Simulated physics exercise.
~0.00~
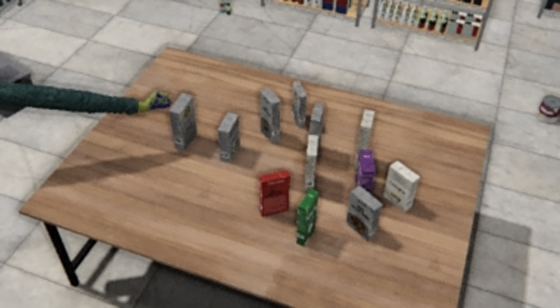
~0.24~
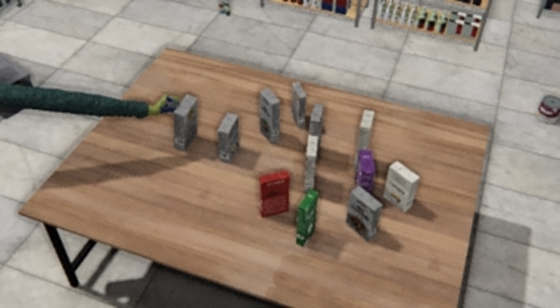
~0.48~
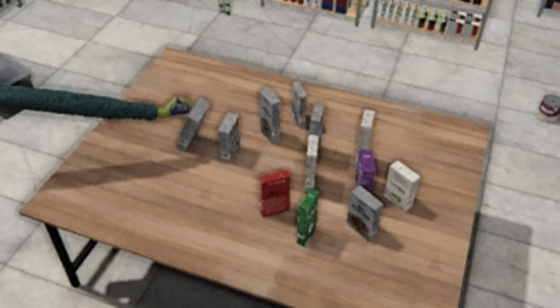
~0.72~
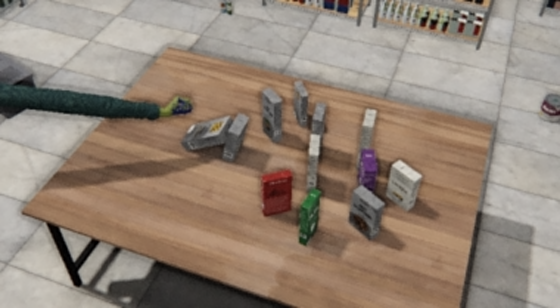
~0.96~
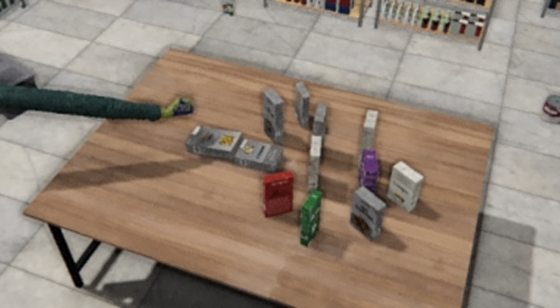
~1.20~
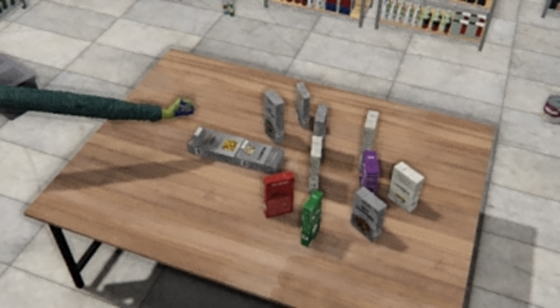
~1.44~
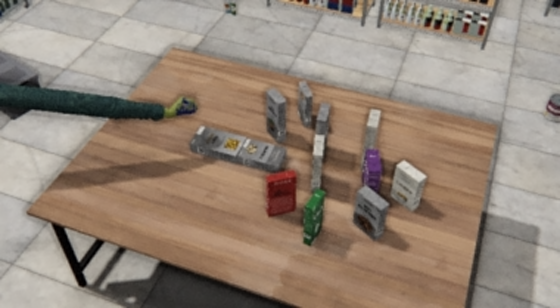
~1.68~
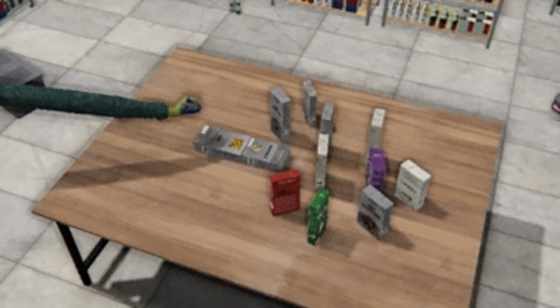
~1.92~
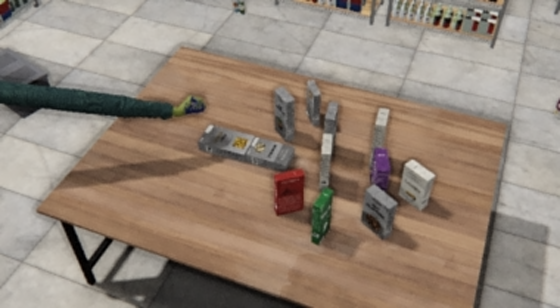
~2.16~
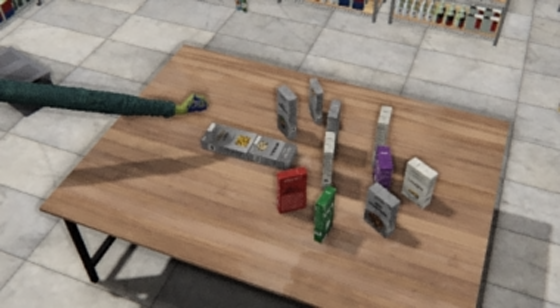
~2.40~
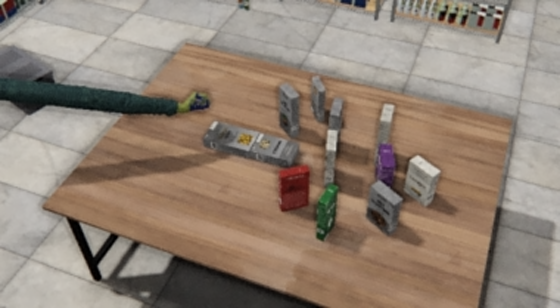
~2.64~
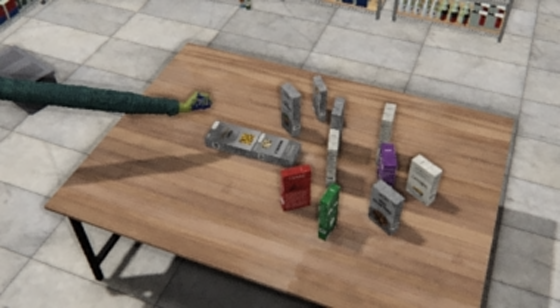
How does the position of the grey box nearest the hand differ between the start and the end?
At the start the grey box stands upright beside the hand, and by the end it is lying on its side on the table.
